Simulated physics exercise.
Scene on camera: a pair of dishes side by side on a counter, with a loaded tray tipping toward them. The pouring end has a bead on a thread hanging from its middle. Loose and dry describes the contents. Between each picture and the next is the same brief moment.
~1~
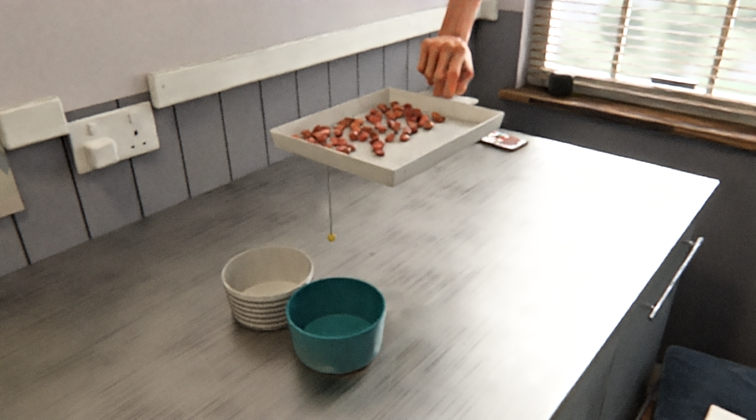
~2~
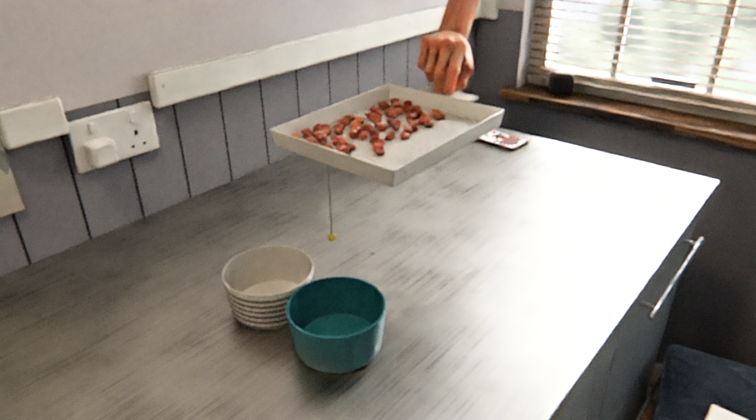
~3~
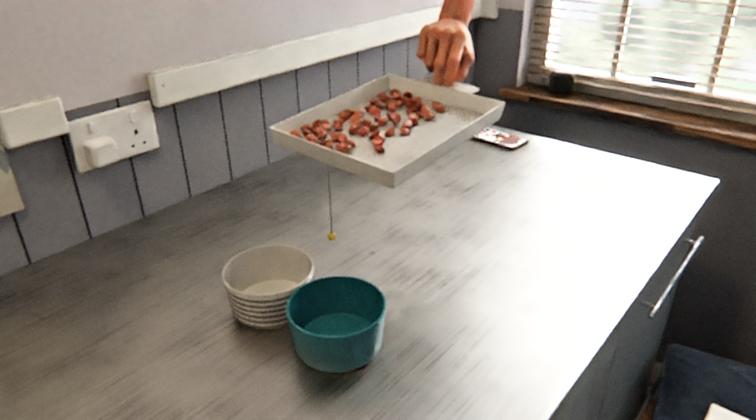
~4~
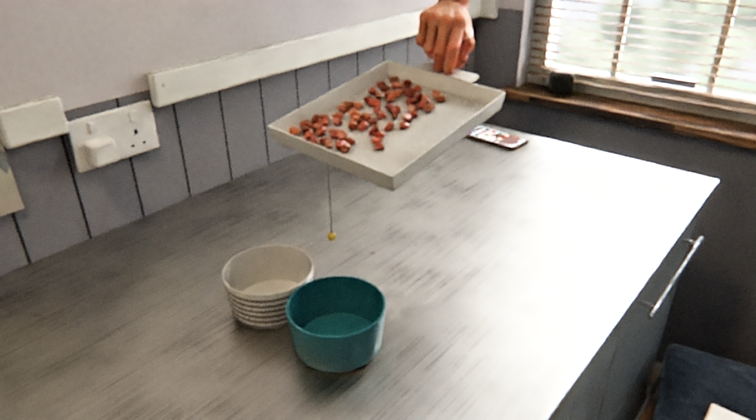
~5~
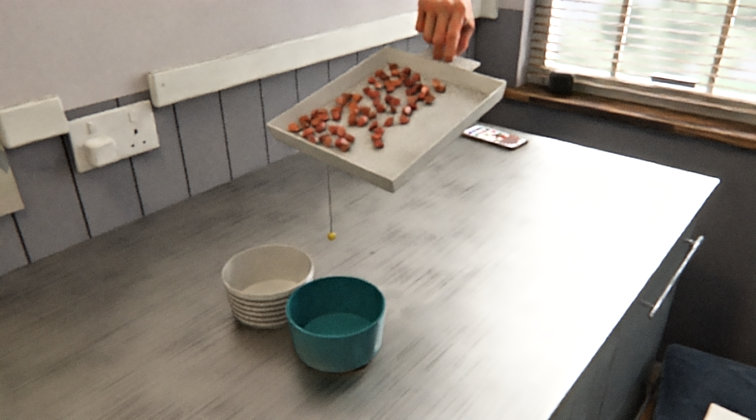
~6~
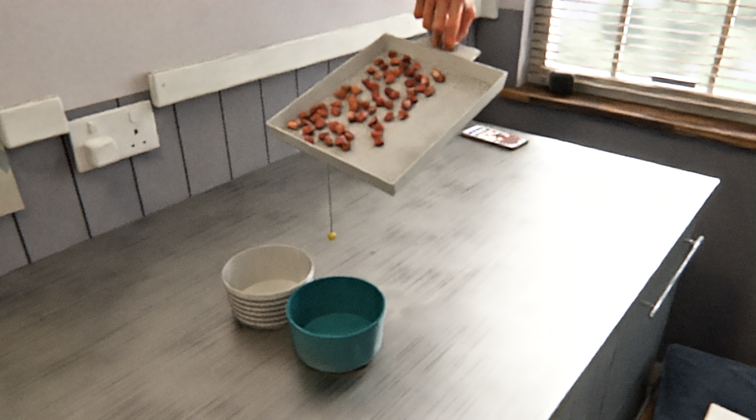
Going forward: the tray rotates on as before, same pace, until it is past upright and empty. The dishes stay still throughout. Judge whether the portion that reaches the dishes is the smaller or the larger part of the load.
It is the smaller part.
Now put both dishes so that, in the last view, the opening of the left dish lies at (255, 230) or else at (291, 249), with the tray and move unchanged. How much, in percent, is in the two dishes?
In order: 20 percent and 90 percent.
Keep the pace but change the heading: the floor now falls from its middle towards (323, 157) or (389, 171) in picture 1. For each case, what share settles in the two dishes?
The first comes to 40 %, while the second comes to 0 %.
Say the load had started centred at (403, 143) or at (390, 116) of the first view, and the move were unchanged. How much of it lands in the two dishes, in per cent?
It's 20 percent the first time and 20 percent the second.
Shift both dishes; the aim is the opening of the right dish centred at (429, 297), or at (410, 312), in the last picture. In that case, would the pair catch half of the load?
Held in all, by try: A larger portion, then a larger portion.
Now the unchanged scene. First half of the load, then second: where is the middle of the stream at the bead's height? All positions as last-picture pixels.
First around (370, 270), afterwards around (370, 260).
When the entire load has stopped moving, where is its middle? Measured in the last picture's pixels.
Close to (372, 311) in the last view.
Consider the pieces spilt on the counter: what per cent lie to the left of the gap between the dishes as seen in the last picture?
Near 0 in a hundred.
Just after the last frame, tray tipped steeply; almost all on the tray; about a tenth in the air.
A moment on, tray tipped past a quarter turn; roughly a third on the tray; about a tenth in the right dish; just a few in the left dish; roughly a quarter outside both; roughly a quarter in the air.
Further on, tray tipped past a quarter turn; about a tenth in the right dish; about a tenth in the left dish; the larger part outside both.
When it is over, tray tipped past a quarter turn; about a tenth in the right dish; about a tenth in the left dish; the larger part outside both.
